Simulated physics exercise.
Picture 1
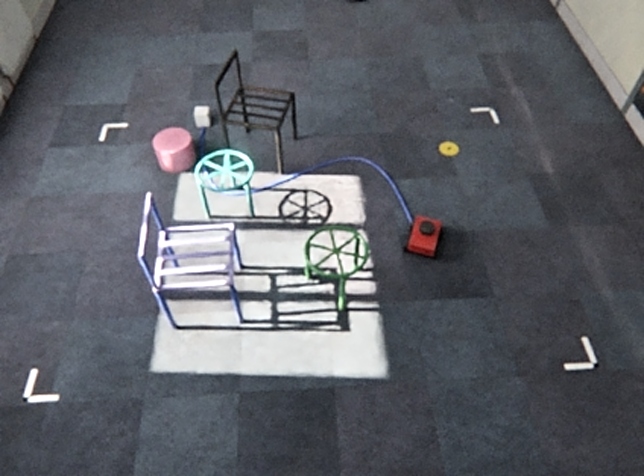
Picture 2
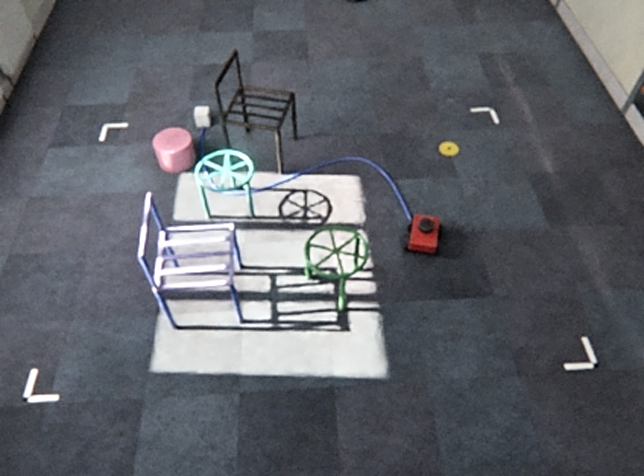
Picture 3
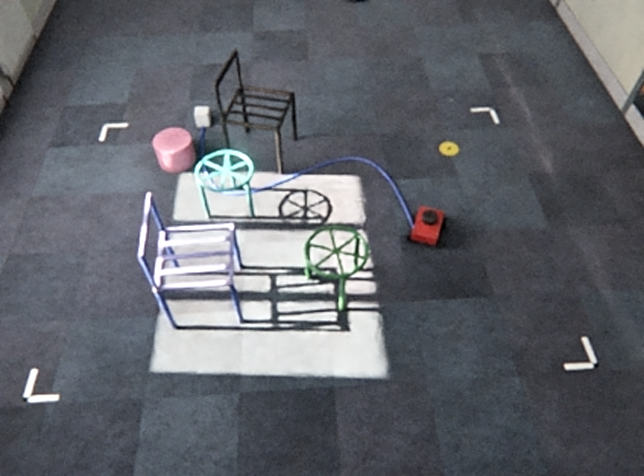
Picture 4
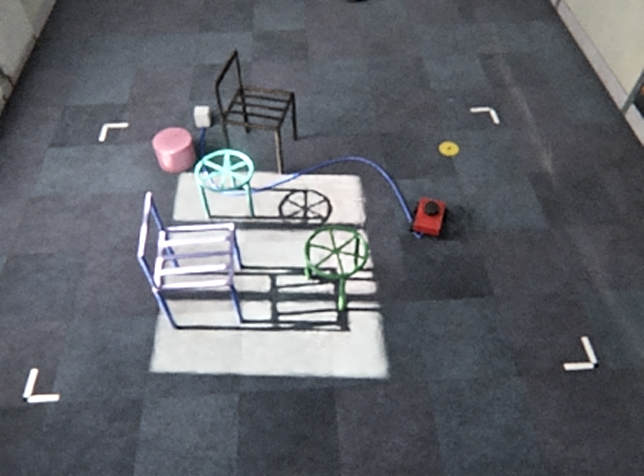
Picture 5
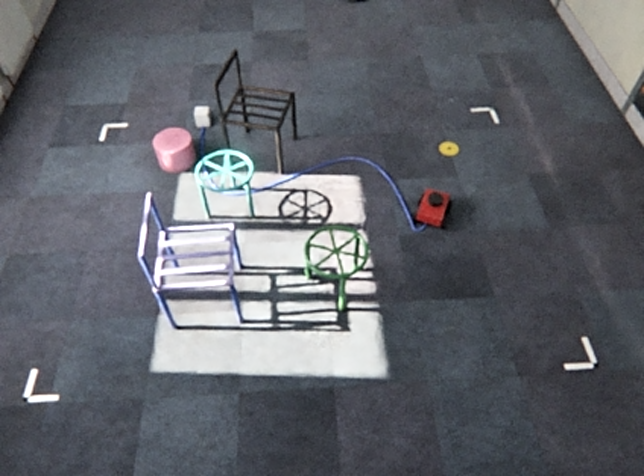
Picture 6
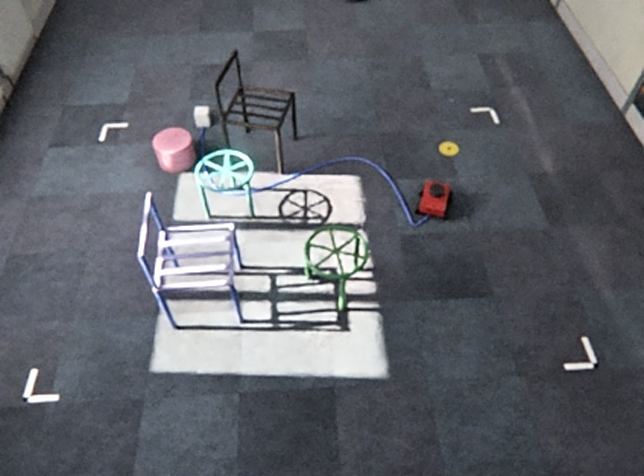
On a dark carpeted floor with chairs, stools and a pink tub, a small red cart trailing a blue lead crept slowly away toward the far side, while everything else stayed still.
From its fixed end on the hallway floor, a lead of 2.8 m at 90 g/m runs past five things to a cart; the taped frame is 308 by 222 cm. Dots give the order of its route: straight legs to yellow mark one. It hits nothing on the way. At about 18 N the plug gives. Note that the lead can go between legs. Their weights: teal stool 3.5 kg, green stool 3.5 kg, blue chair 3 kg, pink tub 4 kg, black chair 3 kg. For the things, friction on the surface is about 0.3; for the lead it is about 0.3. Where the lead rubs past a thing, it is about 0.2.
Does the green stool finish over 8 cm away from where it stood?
No, it remains in place.
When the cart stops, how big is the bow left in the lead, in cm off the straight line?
The lead ends up bowing about 70 cm off the straight line.
Next, cart at (437, 191), lead slack at the fixed end; nothing else has moved.
Then, cart at (442, 173), lead slack at the fixed end; nothing else has moved.
After that, cart at (447, 157), lead slack at the fixed end; nothing else has moved.
Later, cart at (449, 148), lead slack at the fixed end; nothing else has moved.
At the end, cart at (449, 148), lead slack at the fixed end; green stool 0 cm off its start at (336, 250).
